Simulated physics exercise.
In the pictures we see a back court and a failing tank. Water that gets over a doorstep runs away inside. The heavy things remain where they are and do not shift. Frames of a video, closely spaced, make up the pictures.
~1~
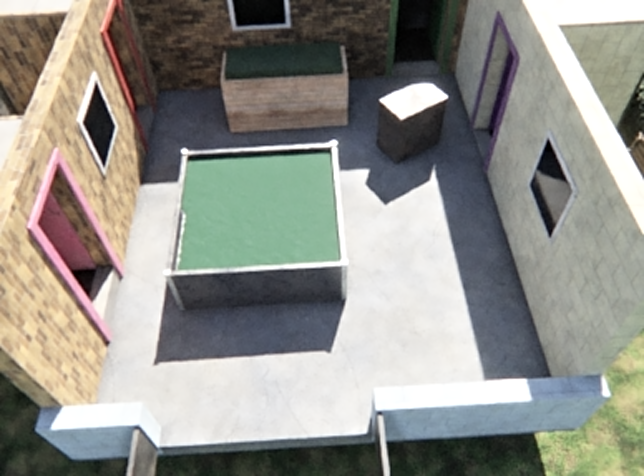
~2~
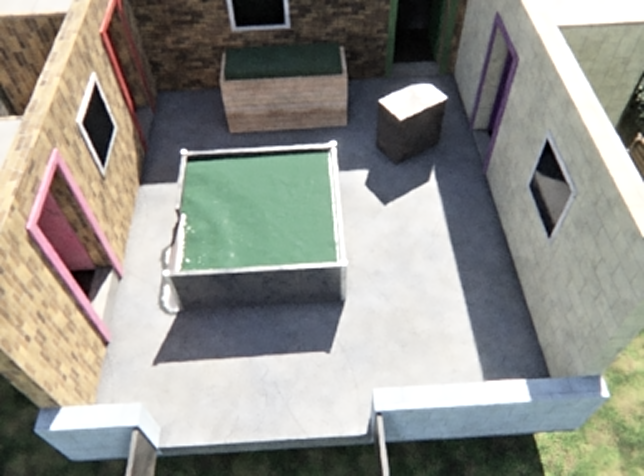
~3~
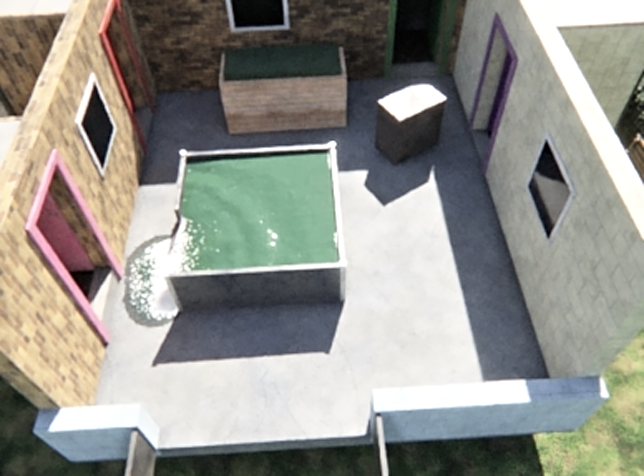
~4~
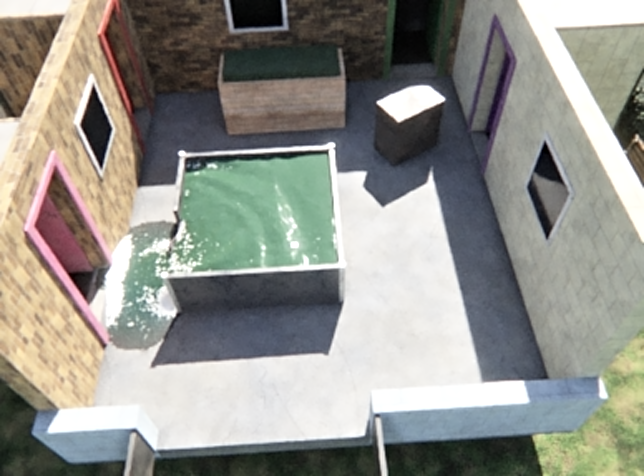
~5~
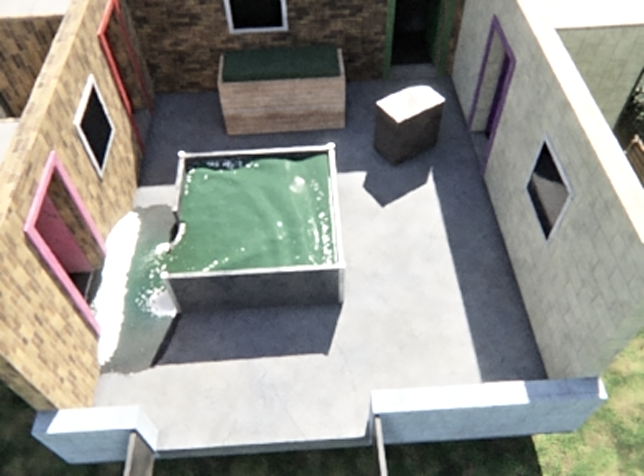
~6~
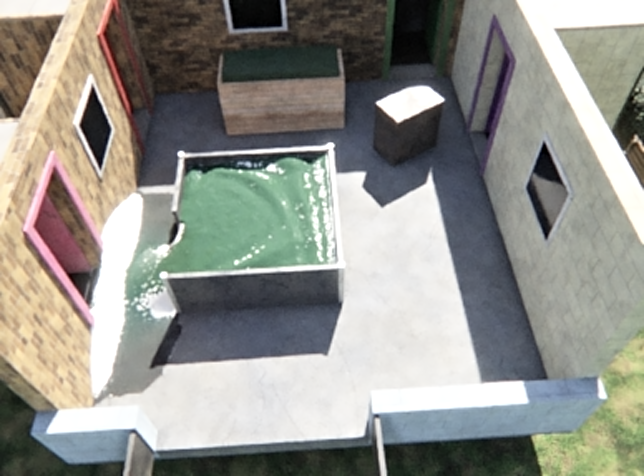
A tank of green water bursts at its left side and floods across the courtyard floor.
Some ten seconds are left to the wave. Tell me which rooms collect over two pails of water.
Outcome: The green door stays at or under the cap there; the purple door stays at or under the cap there; the red door stays at or under the cap there; the pink door tips over the cap there.
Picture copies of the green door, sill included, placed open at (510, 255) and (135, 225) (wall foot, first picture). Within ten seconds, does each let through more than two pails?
Going in order, the first one stays short and the second one exceeds it.
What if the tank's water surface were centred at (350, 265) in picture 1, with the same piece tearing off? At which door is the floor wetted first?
My answer: The pink-painted one.
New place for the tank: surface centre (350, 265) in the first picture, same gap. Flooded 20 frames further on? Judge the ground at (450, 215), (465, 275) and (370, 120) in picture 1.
First spot bare, second bare, third bare.
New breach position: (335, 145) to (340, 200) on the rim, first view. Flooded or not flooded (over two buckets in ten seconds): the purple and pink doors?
Purple exceeds the limit, pink stays within the limit.
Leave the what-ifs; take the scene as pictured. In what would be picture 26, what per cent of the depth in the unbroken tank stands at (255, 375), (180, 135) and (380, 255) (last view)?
At the three places, in the order asked: Around 8, 8 and 0 per cent.
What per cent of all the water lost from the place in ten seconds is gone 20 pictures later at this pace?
Near 50 in a hundred.
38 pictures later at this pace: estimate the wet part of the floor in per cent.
Near 85 in a hundred.
A moment on, water covers 20 % of the floor; the green door not reached, the purple door not reached, the red door wet at the sill, nothing in, the pink door far over two buckets in.
Next, water covers 35 % of the floor; the green door not reached, the purple door not reached, the red door wet at the sill, nothing in, the pink door far over two buckets in.
Then, water covers 60 % of the floor; the green door not reached, the purple door not reached, the red door wet at the sill, nothing in, the pink door far over two buckets in.
Later, water covers 85 % of the floor; the green door wet at the sill, nothing in, the purple door wet at the sill, nothing in, the red door wet at the sill, nothing in, the pink door far over two buckets in.
In the end, water covers 100 % of the floor; the green door wet at the sill, nothing in, the purple door under two buckets in, the red door wet at the sill, nothing in, the pink door far over two buckets in.
